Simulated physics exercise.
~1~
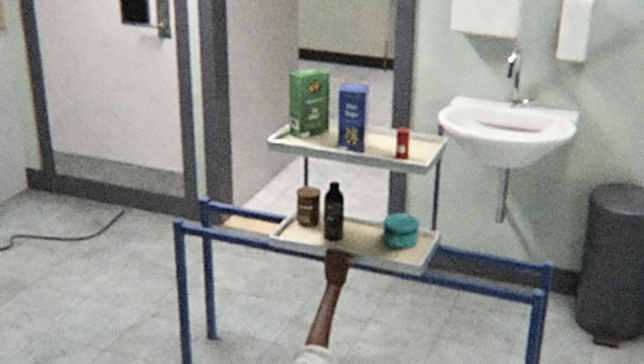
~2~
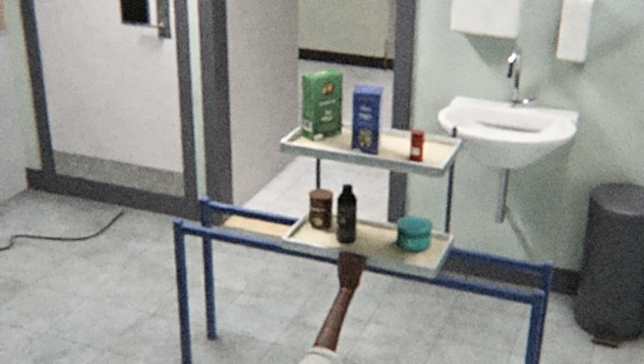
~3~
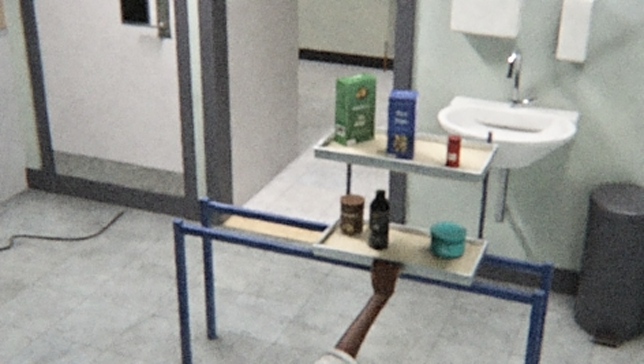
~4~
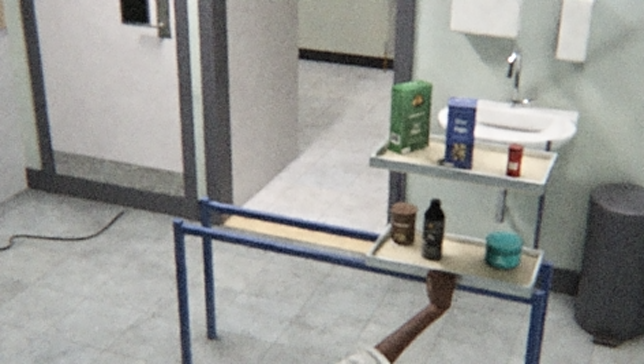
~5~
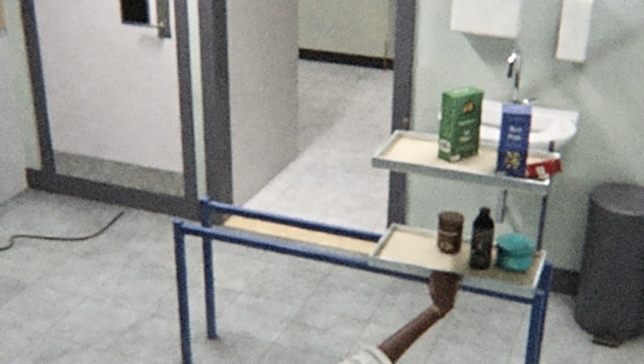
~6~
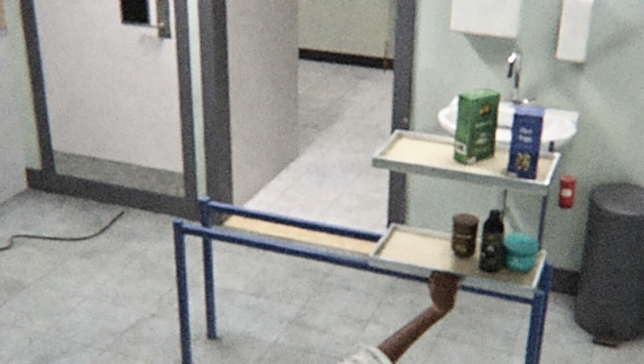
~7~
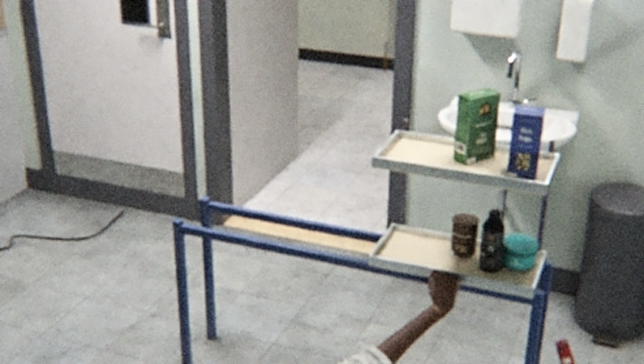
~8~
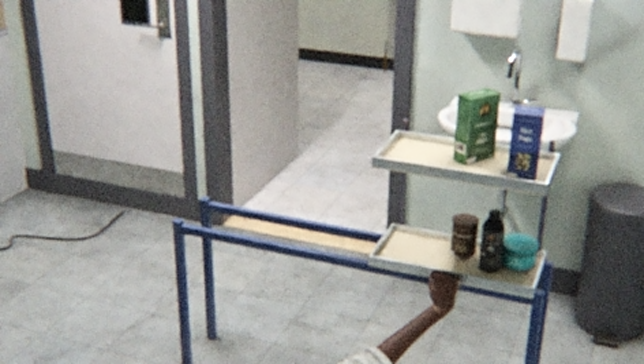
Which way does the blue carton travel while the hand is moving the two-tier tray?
The blue carton travels to the right, staying upright on the upper tier.
